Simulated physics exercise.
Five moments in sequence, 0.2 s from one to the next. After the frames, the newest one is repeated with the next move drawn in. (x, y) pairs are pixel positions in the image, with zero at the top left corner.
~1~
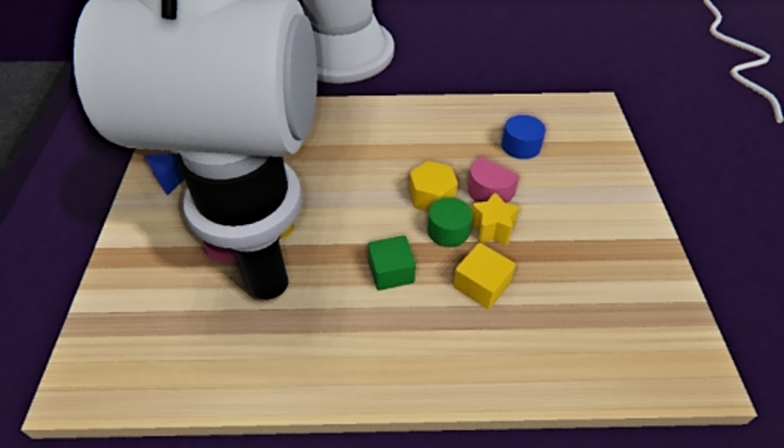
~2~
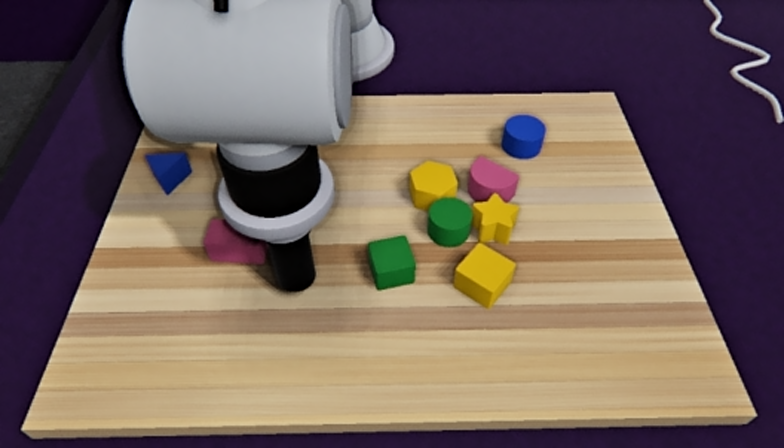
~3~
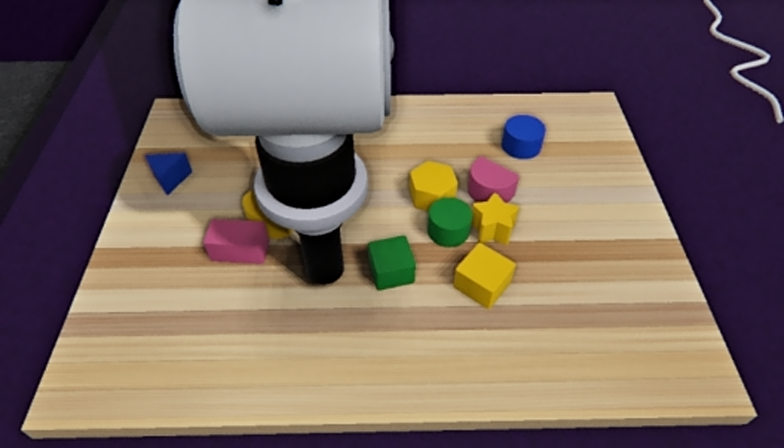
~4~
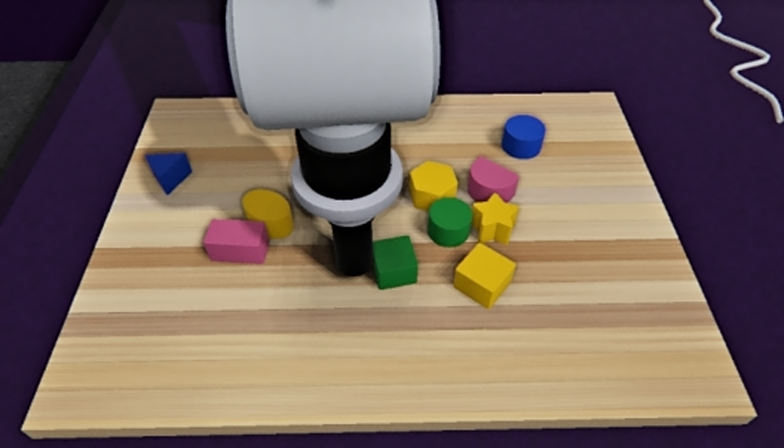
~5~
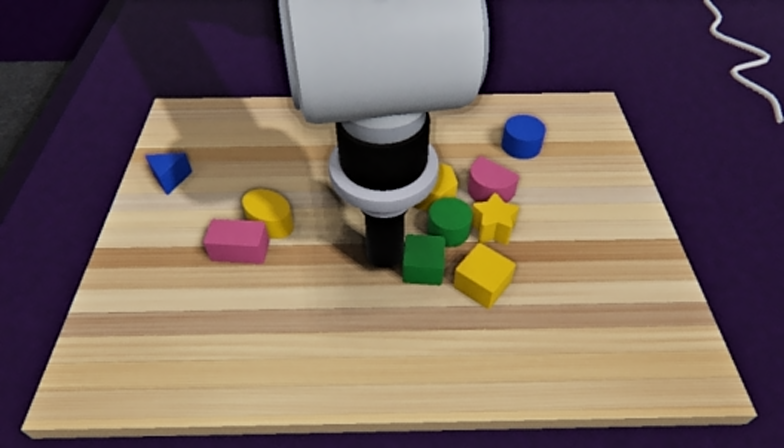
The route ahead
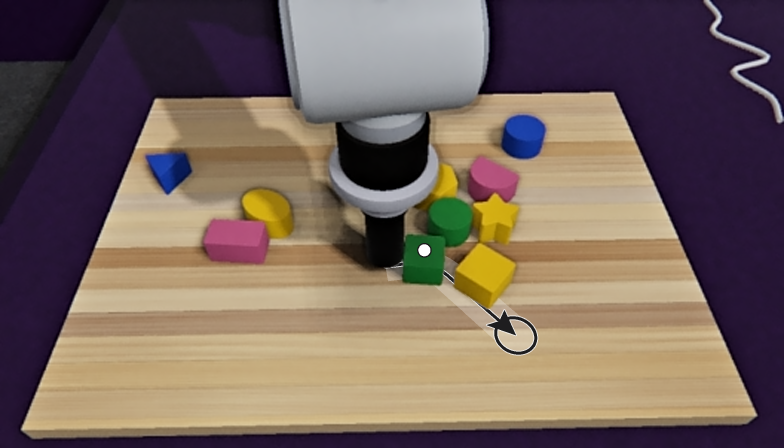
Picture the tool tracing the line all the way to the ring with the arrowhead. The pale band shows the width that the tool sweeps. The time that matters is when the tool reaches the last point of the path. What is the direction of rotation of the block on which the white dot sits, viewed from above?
Prediction: Counterclockwise.
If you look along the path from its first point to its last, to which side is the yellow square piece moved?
Shifts left.
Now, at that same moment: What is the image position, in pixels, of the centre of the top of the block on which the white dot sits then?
It comes to (561, 307).
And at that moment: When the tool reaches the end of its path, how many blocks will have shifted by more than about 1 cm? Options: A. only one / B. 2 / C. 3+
Answer: B.
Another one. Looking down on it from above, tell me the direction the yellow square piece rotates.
It goes round opposite to clock hands.
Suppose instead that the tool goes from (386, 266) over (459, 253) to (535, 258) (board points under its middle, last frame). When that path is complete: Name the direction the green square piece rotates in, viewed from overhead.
Top view: Clockwise.
The drawn path runs from (386, 266) through (436, 268) and (475, 299) to (516, 335); the dot is on the green square piece.
What follows on the original path. One third of the way, tool (437, 256); green square piece (478, 259), turned 25° clockwise; yellow square piece (519, 275).
Two thirds of the way, tool (477, 287); green square piece (520, 283); yellow square piece (564, 284), turned 35° anticlockwise.
At the end, tool (520, 324); green square piece (561, 307), turned 40° anticlockwise; green circular block not moved; yellow square piece (594, 285), turned 70° anticlockwise.
